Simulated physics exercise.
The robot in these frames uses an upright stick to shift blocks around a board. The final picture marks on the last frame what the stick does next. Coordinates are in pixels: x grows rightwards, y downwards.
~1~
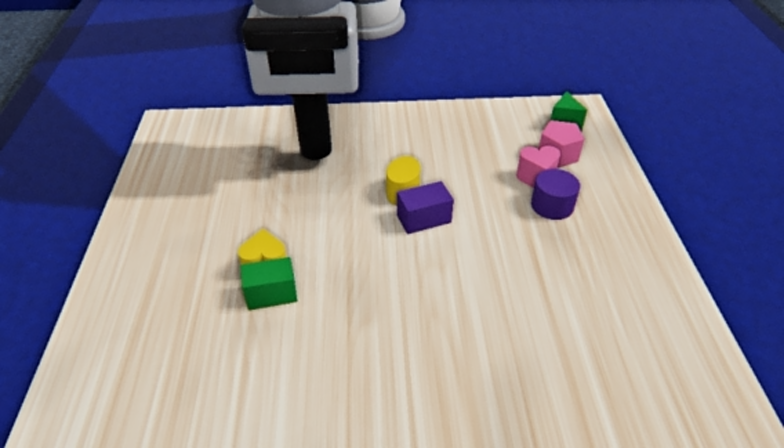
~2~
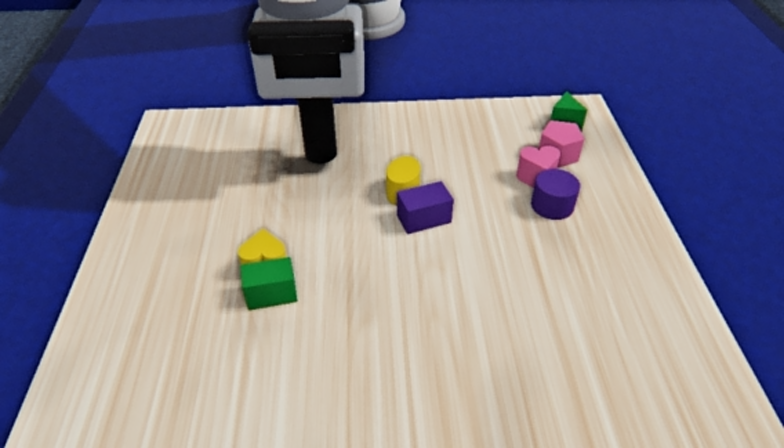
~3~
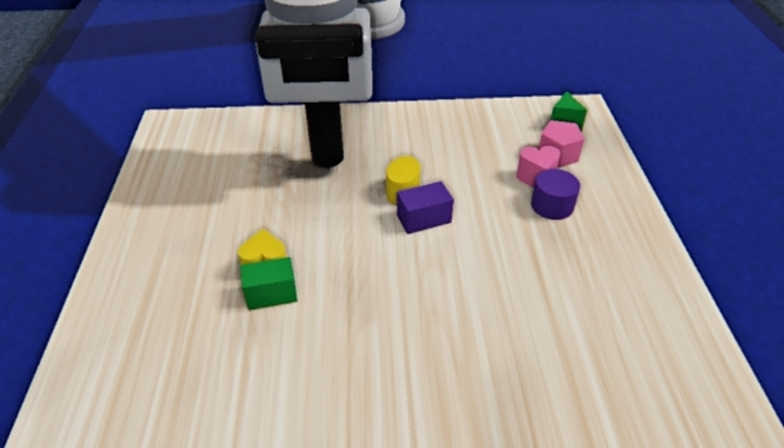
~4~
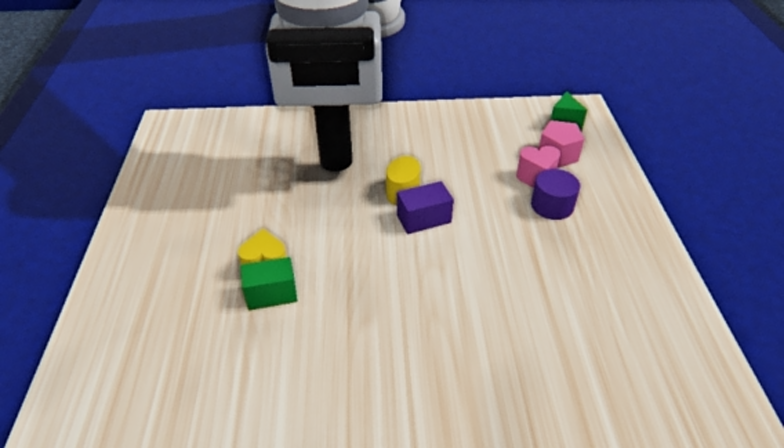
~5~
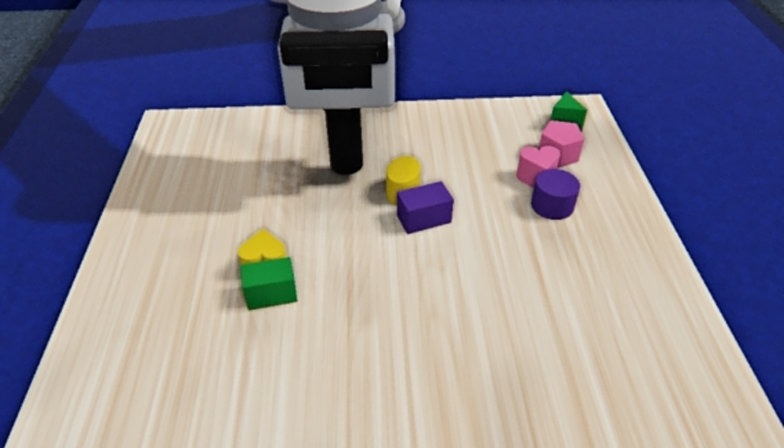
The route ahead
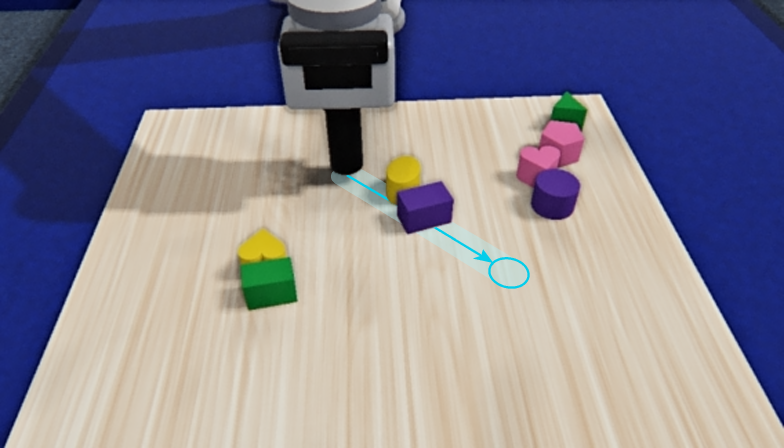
In the video, a robot's upright black stick moves a short distance to the right and slightly toward the viewer, nearing a yellow rounded block beside a purple one, while all the colored blocks on the wooden board stay still.
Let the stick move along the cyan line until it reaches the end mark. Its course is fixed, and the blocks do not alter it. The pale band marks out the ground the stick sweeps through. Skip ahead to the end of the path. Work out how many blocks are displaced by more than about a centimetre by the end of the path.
In total, two blocks get moved by over 1 cm.
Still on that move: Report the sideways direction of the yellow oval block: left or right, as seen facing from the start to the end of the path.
Towards the left-hand side.
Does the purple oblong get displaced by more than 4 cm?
In short: Yes.
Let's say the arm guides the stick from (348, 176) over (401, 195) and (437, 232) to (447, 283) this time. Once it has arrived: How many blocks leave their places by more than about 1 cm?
It shifts two blocks.
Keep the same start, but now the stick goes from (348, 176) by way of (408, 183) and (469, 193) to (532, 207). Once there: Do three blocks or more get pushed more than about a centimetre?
Short answer: Yes.
Drawn move, from (348, 176) directly to (509, 273).
The first path, step by step. One third of the way, stick (396, 193); yellow oval block (426, 170), turned 40° anticlockwise; purple oblong (428, 197).
Two thirds of the way, stick (451, 226); yellow oval block (431, 171), turned 55° anticlockwise; purple oblong (483, 227), turned 35° anticlockwise.
At the end, stick (511, 262); yellow oval block (431, 171), turned 55° anticlockwise; purple oblong (551, 262), turned 50° anticlockwise.
